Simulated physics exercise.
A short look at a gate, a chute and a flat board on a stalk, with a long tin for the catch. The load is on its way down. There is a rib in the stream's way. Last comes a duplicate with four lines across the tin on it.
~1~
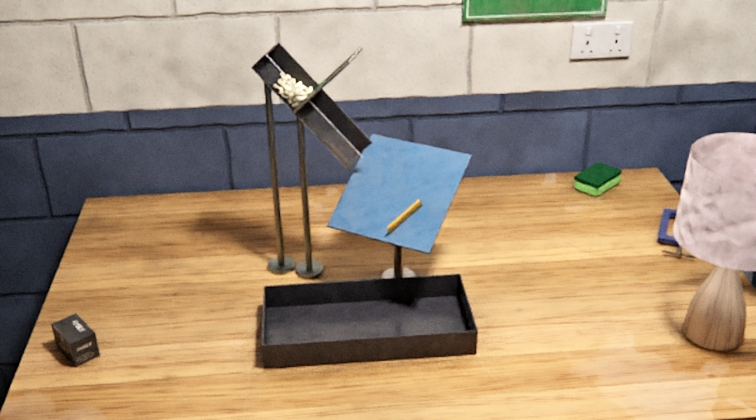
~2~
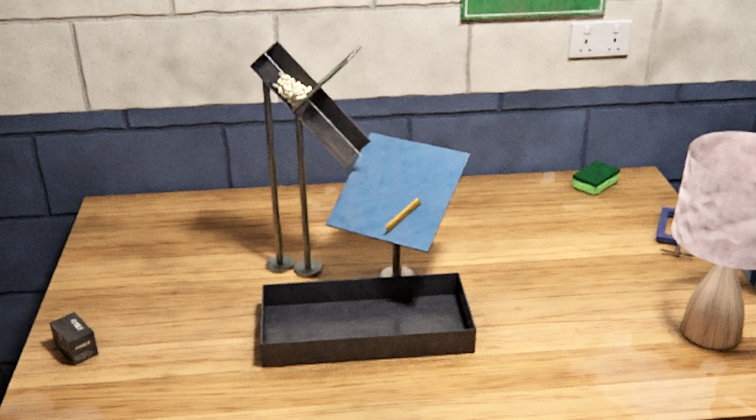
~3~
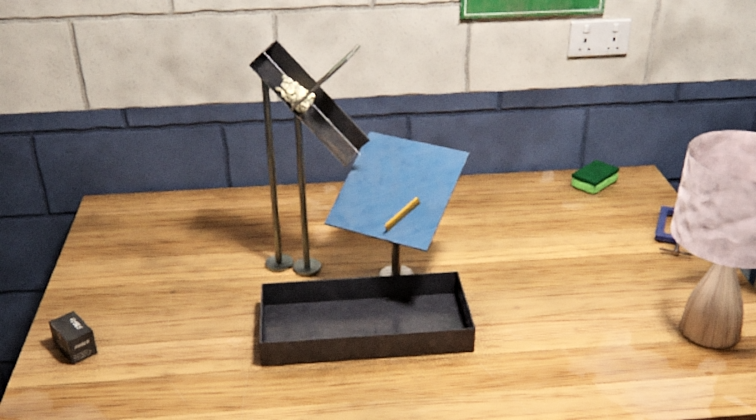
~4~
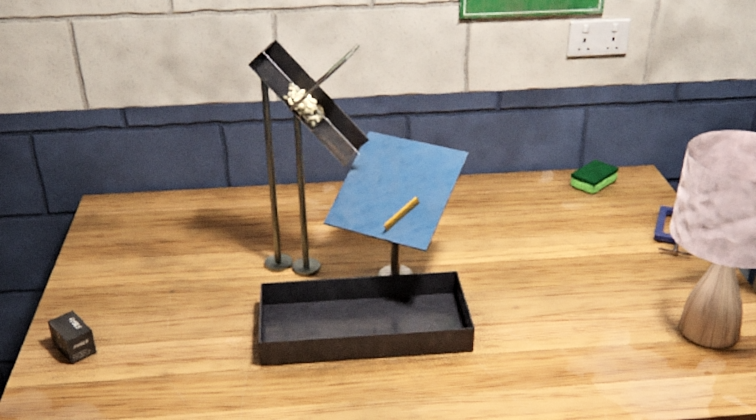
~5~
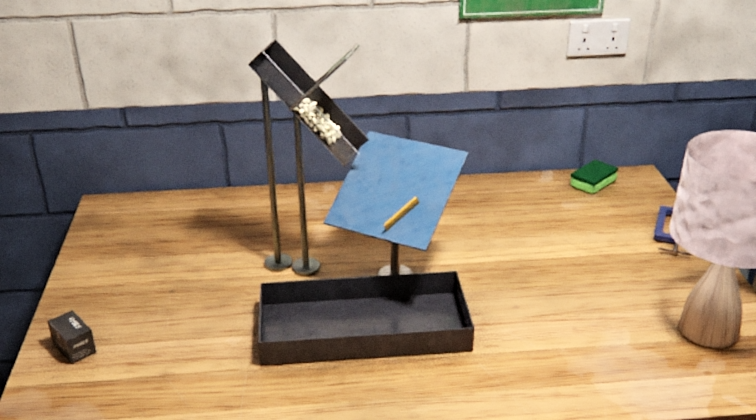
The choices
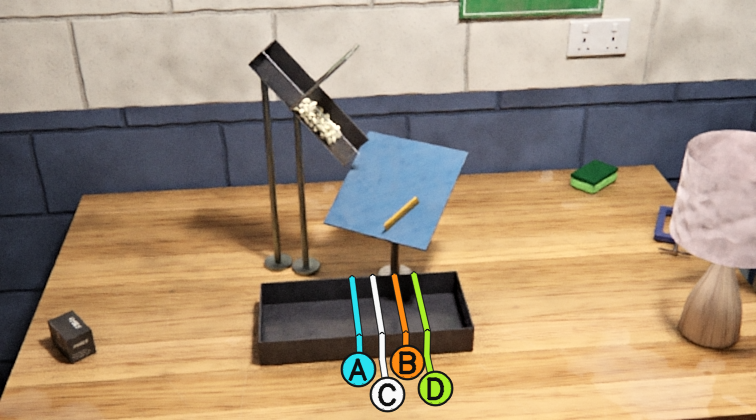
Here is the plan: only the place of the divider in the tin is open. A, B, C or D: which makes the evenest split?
Line A.
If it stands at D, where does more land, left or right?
More lands on the left.
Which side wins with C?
The left side.
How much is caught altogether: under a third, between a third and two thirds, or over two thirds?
About that: Over two thirds.
On the marked copy, line A crosses the front rim at (359, 335); line B crosses the front rim at (405, 332); line C crosses the front rim at (381, 334); line D crosses the front rim at (427, 331).
If A is chosen, of what is caught, about half on the left of the divider, about half on the right.
If B is chosen, of what is caught, nearly all on the left of the divider, a stray few on the right.
If C is chosen, of what is caught, nearly all on the left of the divider, a small part on the right.
If D is chosen, of what is caught, all on the left of the divider, none on the right.
